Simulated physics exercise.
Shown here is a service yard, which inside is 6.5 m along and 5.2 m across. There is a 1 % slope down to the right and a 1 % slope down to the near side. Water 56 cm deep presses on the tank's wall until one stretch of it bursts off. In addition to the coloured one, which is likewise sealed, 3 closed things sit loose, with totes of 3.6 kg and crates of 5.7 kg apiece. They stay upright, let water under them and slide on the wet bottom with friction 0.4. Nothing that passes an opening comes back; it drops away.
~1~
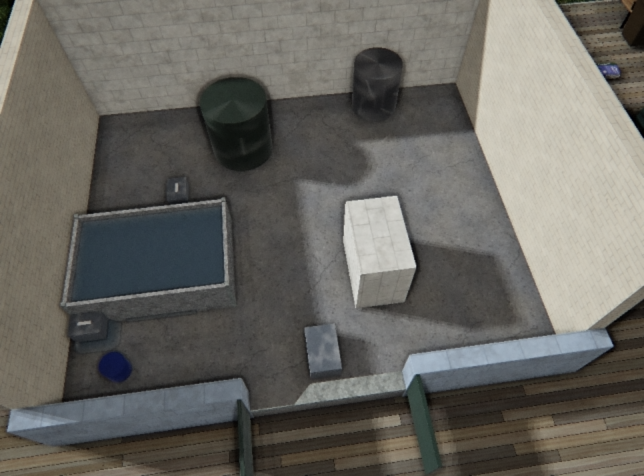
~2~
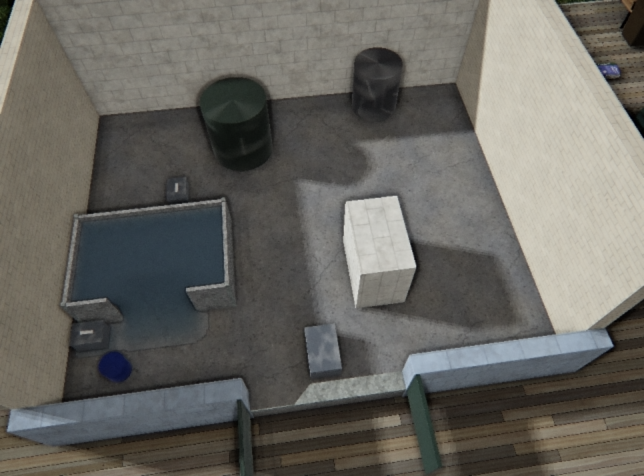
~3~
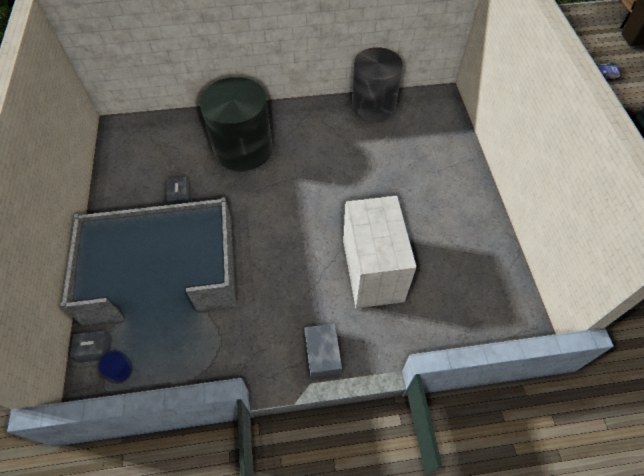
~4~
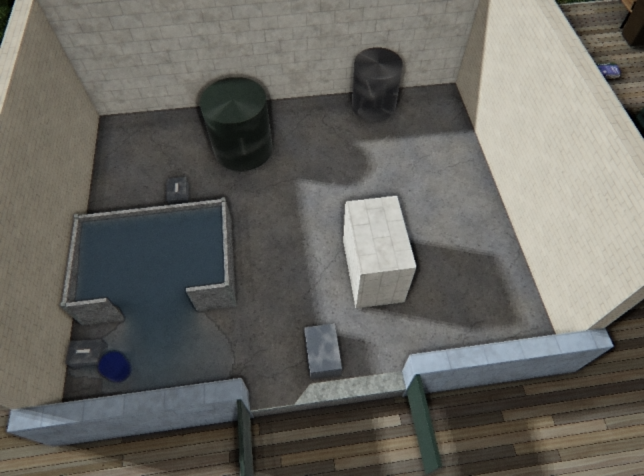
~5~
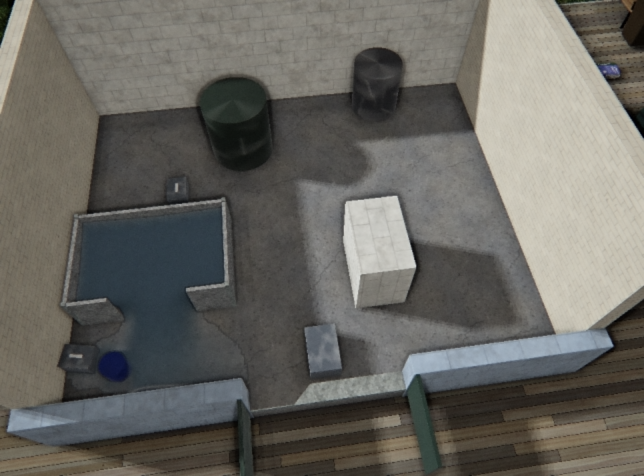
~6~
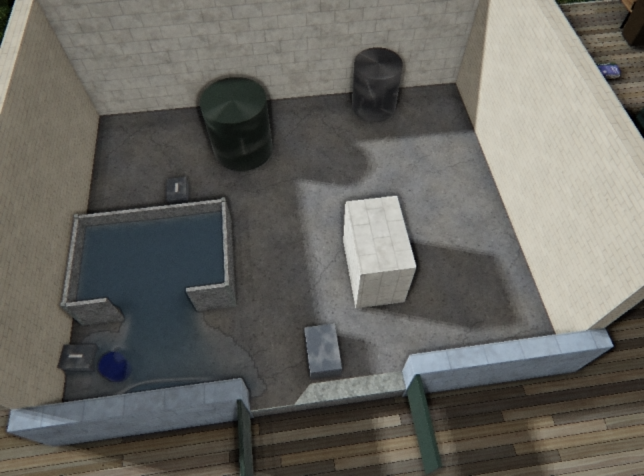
Water poured through a gap that opened in the near wall of the tank, spreading across the yard floor around the blue pail, while a small grey box beside it shifted slightly.
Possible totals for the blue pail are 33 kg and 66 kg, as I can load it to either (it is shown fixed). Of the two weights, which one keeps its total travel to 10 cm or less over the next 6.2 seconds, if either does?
Going by this, the heavier pick is required.
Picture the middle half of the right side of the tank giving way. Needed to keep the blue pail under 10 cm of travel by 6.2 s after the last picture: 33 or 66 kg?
Under that change, the lighter pick does it.
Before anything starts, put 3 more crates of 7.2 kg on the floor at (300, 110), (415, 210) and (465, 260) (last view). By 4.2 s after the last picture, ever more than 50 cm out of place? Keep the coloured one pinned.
Each in turn: Not that far, not that far, not that far.
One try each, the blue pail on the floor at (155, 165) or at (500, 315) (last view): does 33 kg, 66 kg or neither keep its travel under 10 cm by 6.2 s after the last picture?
First spot: Light mass works; second spot: Light mass works.
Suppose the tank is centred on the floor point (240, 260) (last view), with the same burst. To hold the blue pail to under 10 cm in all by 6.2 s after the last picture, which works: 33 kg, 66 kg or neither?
Then, in short, the light one works.
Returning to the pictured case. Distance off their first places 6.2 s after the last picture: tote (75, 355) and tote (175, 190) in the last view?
Net shift, one by one: 50 cm / 0 cm.
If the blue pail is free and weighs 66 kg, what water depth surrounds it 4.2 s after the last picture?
Around 12 cm.
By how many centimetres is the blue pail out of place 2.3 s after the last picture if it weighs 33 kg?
Around 40 centimetres out of place.
Then, 0.6 s after the last picture the blue pail would be 26 cm from its start with 33 kg and 0 cm from its start with 66 kg; 18 cm of water round it then.
Then, 2.3 s after the last picture the blue pail would be 38 cm from its start with 33 kg and 0 cm from its start with 66 kg; 16 cm of water round it then.
Then, 4.2 s after the last picture the blue pail would be 38 cm from its start with 33 kg and 0 cm from its start with 66 kg; 12 cm of water round it then.
Then, 6.2 s after the last picture the blue pail would be 38 cm from its start with 33 kg and 0 cm from its start with 66 kg; 10 cm of water round it then.
